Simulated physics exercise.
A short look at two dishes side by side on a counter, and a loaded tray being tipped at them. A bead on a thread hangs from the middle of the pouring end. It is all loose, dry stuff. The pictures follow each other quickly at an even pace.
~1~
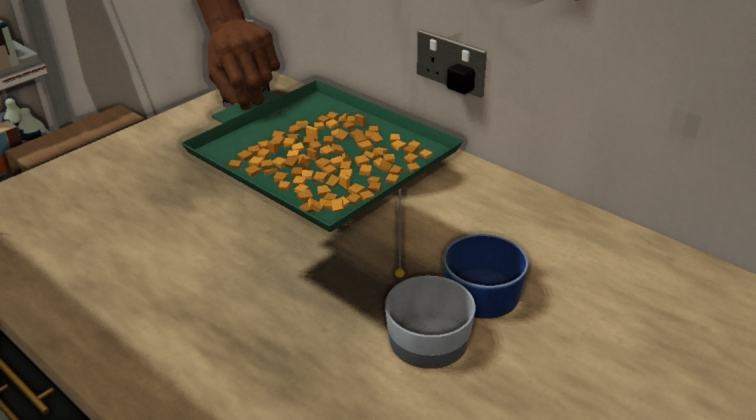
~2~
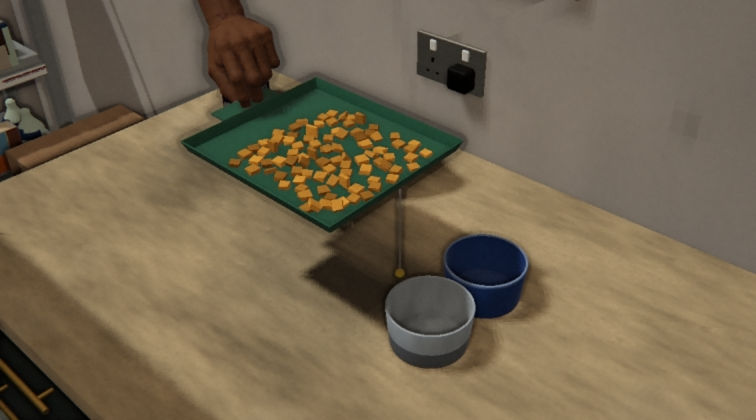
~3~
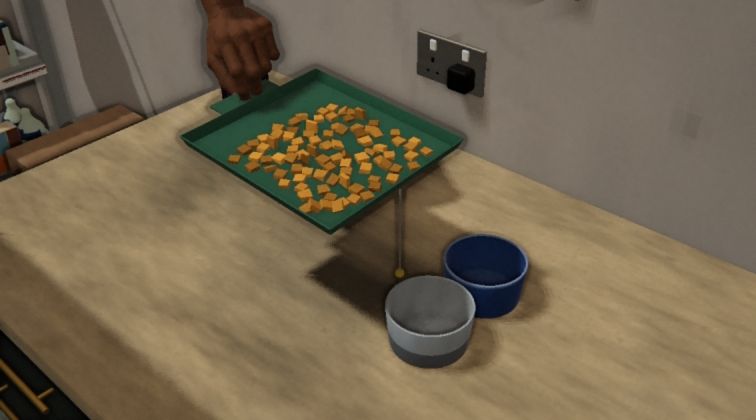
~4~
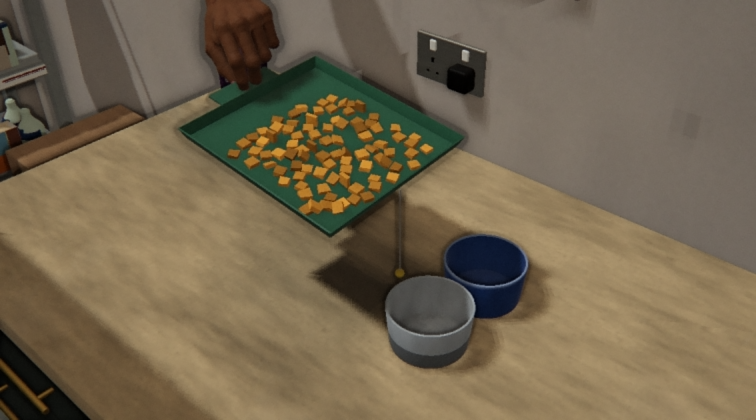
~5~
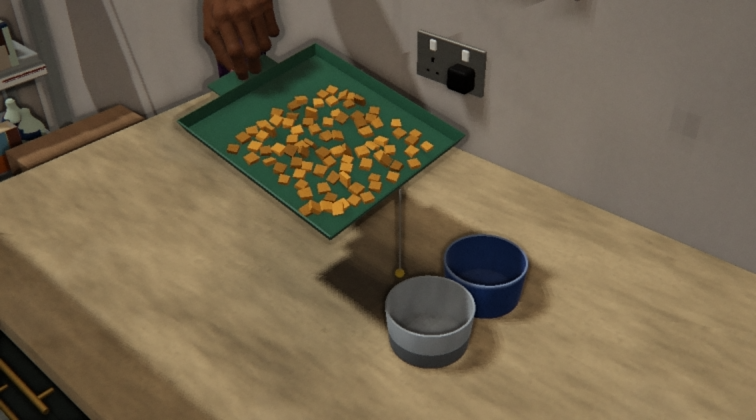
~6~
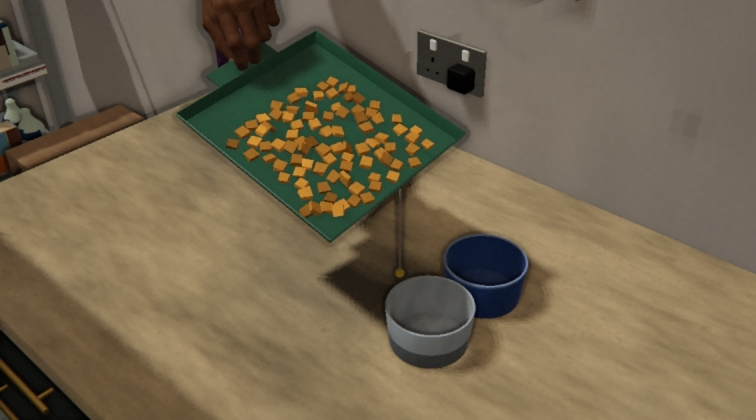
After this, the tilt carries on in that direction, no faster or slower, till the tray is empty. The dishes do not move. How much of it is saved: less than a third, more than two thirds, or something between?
The two hold under a third of the load.
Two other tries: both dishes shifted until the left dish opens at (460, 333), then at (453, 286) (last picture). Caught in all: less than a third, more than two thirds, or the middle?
First below one third, then under a third.
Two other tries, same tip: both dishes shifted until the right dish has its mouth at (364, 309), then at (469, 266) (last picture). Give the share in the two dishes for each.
Near 90 % and 20 %.
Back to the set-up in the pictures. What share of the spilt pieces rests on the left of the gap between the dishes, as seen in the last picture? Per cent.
About 100 per cent.
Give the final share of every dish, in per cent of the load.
The left dish has 10 per cent, the right dish has 0.
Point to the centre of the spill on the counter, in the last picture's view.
At about (344, 365).
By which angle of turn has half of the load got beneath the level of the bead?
Roughly 90°.
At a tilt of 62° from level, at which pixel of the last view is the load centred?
Near (347, 195).
Soon after the last picture, tray tipped steeply; nearly all on the tray; a stray few outside both; a small part in the air.
A little later, tray tipped past a quarter turn; a small part in the left dish; most outside both; a small part in the air.
Later still, tray tipped past a quarter turn; a small part in the left dish; most outside both.
At rest, tray tipped past a quarter turn; a small part in the left dish; none in the right dish; most outside both.
